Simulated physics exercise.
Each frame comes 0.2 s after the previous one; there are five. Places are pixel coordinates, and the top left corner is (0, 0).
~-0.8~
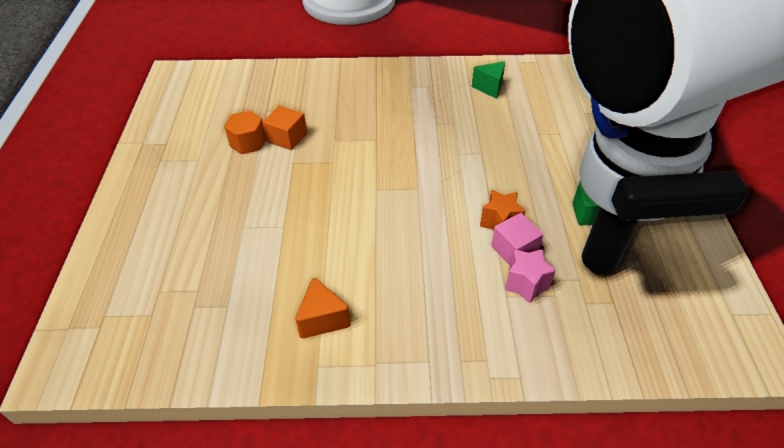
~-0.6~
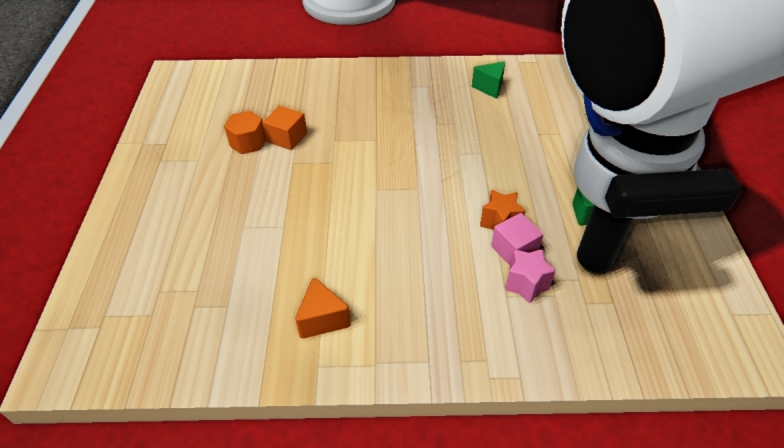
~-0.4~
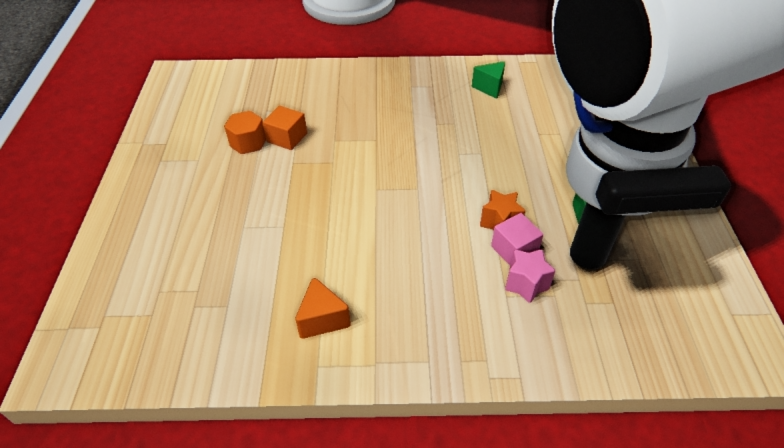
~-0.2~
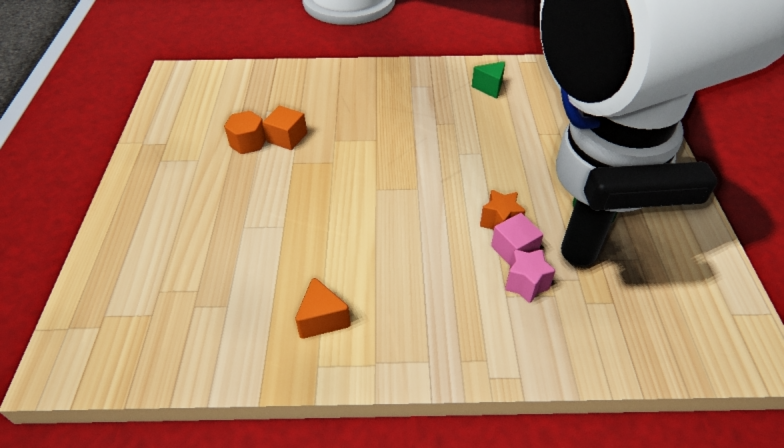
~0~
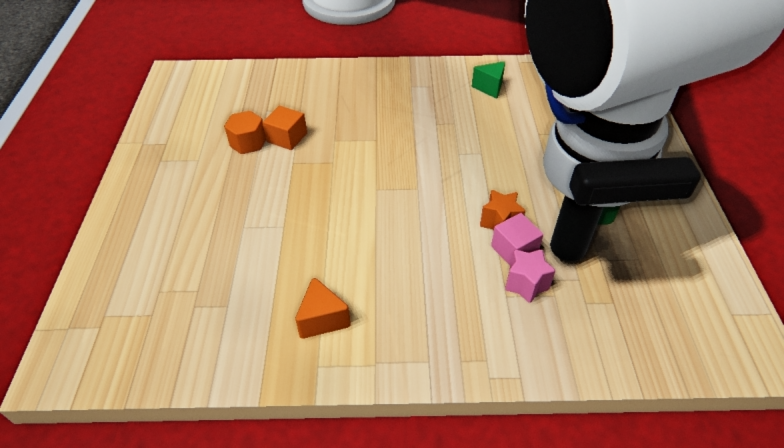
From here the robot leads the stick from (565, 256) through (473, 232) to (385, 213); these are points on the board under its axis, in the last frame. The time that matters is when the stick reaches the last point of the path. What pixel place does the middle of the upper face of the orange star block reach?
Its top middle: (475, 188).
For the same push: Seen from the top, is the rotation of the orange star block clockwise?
Answer: Yes.
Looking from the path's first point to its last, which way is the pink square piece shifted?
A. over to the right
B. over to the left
Option B.
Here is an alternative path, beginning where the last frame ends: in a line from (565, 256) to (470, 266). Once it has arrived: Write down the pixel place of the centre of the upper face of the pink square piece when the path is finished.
The middle of its upper face should be somewhere near (464, 219).
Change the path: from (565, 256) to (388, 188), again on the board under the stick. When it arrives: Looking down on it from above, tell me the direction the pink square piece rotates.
The turn is anti-clockwise.
On the path given first. One third of the way, stick at (503, 232); orange star block at (489, 194), turned 70° clockwise; pink square piece at (464, 221), turned 20° anticlockwise.
Two thirds of the way, stick at (441, 218); orange star block at (475, 188); pink square piece at (419, 224), turned 90° anticlockwise.
At the end, stick at (385, 206); orange star block at (475, 188), turned 130° clockwise; pink square piece at (408, 225), turned 130° anticlockwise; pink star block not moved.
